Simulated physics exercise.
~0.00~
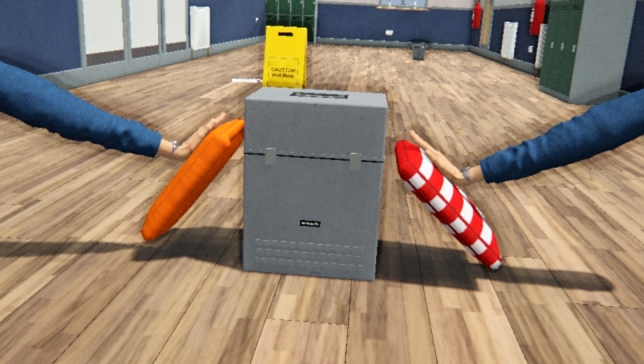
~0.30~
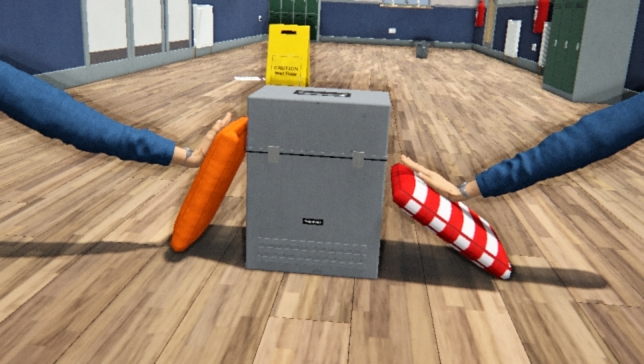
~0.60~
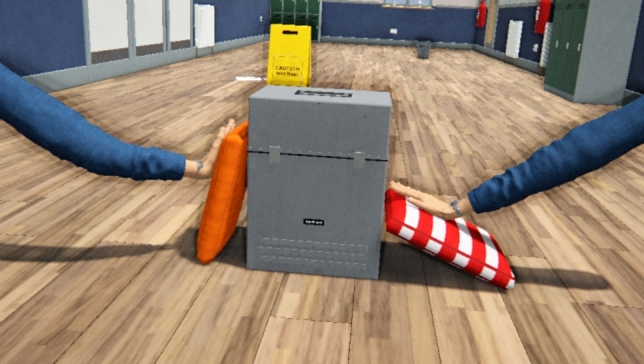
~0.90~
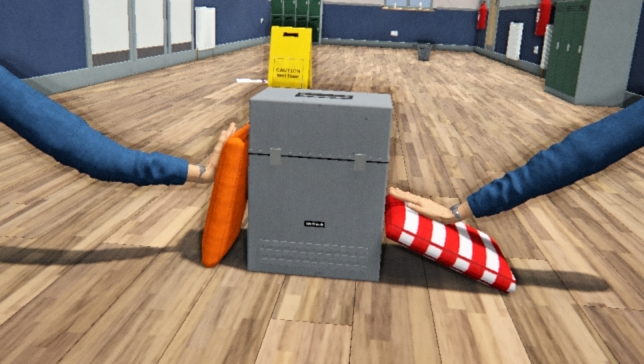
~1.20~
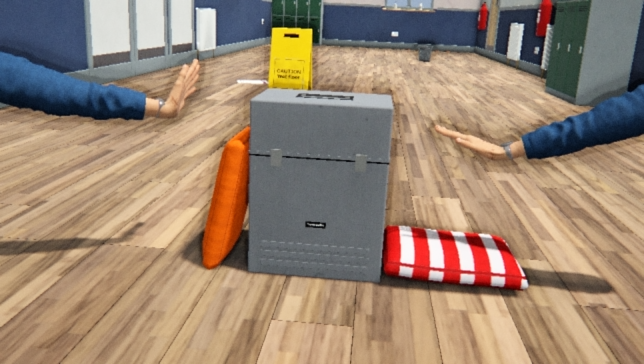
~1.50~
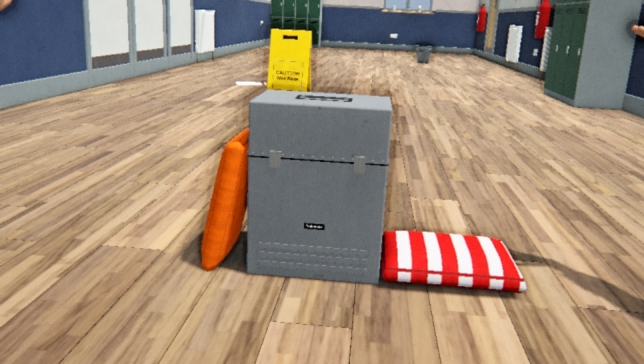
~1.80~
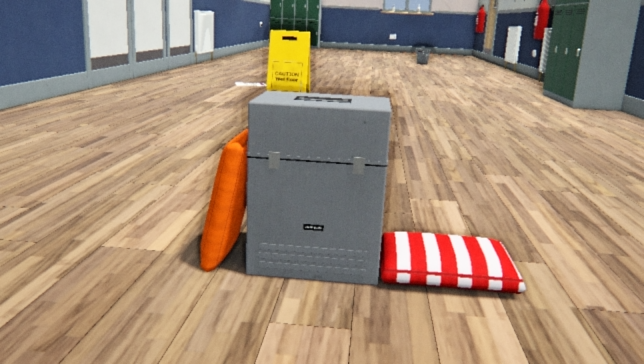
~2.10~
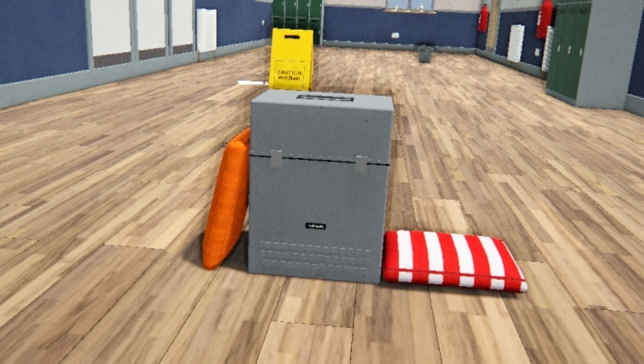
A red striped pillow slides flat beside a grey chest while an orange one stays leaning.
